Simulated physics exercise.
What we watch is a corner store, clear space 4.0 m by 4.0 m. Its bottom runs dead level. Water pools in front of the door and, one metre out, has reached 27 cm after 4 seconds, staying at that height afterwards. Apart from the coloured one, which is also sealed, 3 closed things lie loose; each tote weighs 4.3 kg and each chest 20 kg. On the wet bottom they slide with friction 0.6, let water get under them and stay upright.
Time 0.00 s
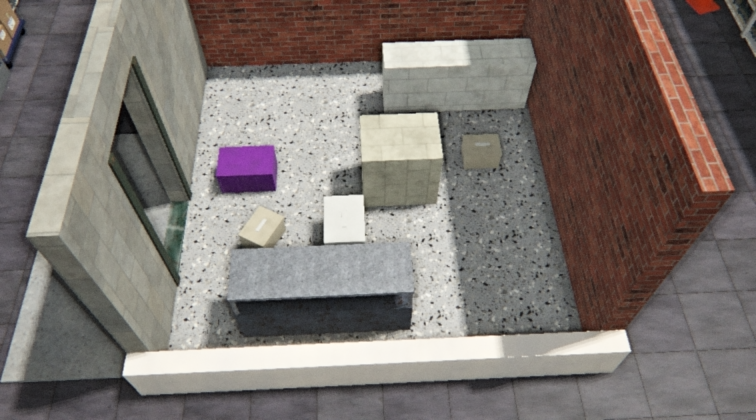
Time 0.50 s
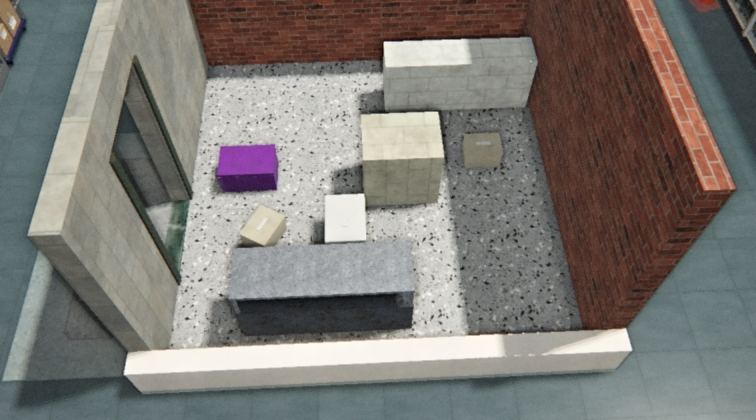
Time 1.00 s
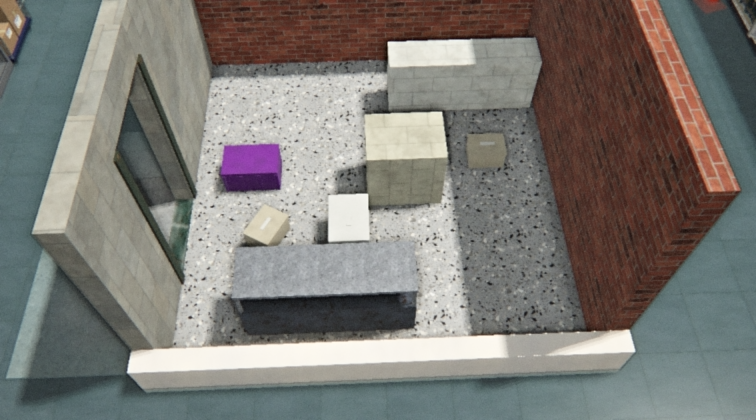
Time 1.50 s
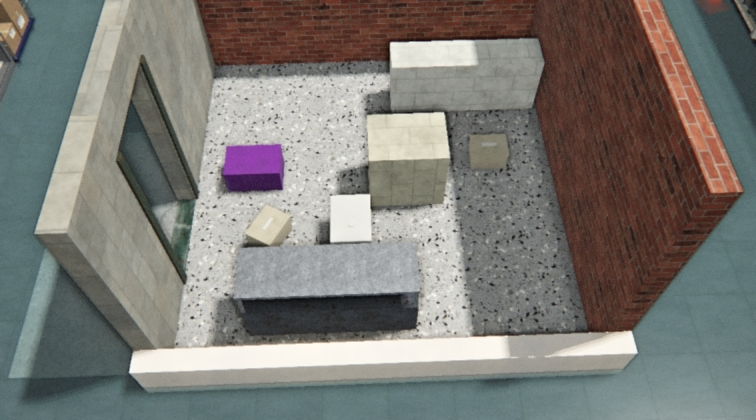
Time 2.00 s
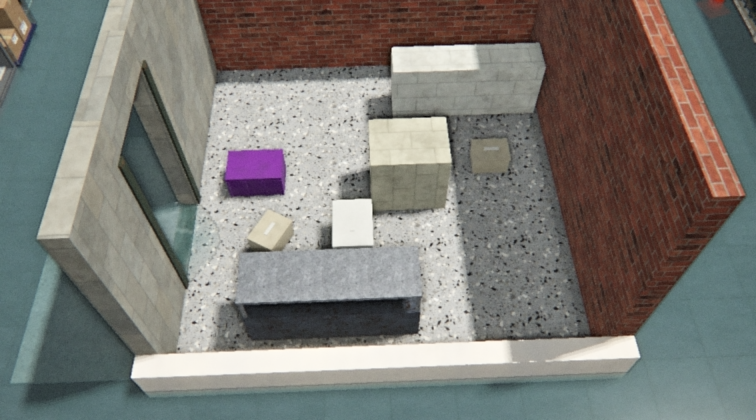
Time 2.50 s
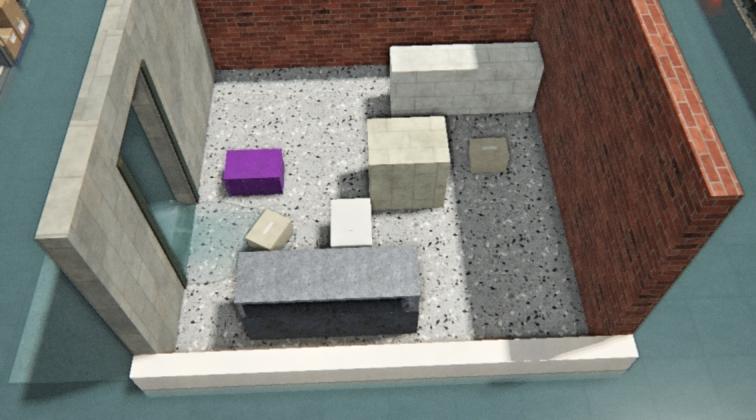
At first, a purple crate, pale boxes and larger blocks sit on the speckled floor of a walled room, with grey paving outside. The paving then turns blue-green as water covers it, and finally a thin, clear sheet slips in through the left doorway, while the crate and boxes stay put.
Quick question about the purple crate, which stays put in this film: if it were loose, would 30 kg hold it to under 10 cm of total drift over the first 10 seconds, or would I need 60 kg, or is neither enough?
Honestly, 30 kg would hold it.
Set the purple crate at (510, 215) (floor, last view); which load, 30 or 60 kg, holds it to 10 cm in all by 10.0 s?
Short answer: Heavier load only.
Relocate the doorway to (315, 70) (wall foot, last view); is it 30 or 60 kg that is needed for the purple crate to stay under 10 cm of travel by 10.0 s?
Outcome - the heavier pick is required.
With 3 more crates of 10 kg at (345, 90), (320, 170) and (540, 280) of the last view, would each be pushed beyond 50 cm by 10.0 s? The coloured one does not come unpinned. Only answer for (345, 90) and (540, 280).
First stays inside, then exceeds it.
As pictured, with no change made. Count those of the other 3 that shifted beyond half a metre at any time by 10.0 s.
My count gives 3.
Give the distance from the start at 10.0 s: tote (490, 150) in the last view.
100 cm.
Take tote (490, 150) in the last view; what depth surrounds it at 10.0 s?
10 cm.
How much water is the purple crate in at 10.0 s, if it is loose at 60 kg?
Depth: Approx. 8 cm.
After 3.5 s the purple crate would be 0 cm from its start with 30 kg and 0 cm from its start with 60 kg; 3 cm of water round it then.
After 4.5 s the purple crate would be 0 cm from its start with 30 kg and 0 cm from its start with 60 kg; 4 cm of water round it then.
After 7.0 s the purple crate would be 0 cm from its start with 30 kg and 0 cm from its start with 60 kg; 5 cm of water round it then.
After 10.0 s the purple crate would be 0 cm from its start with 30 kg and 0 cm from its start with 60 kg; 8 cm of water round it then.
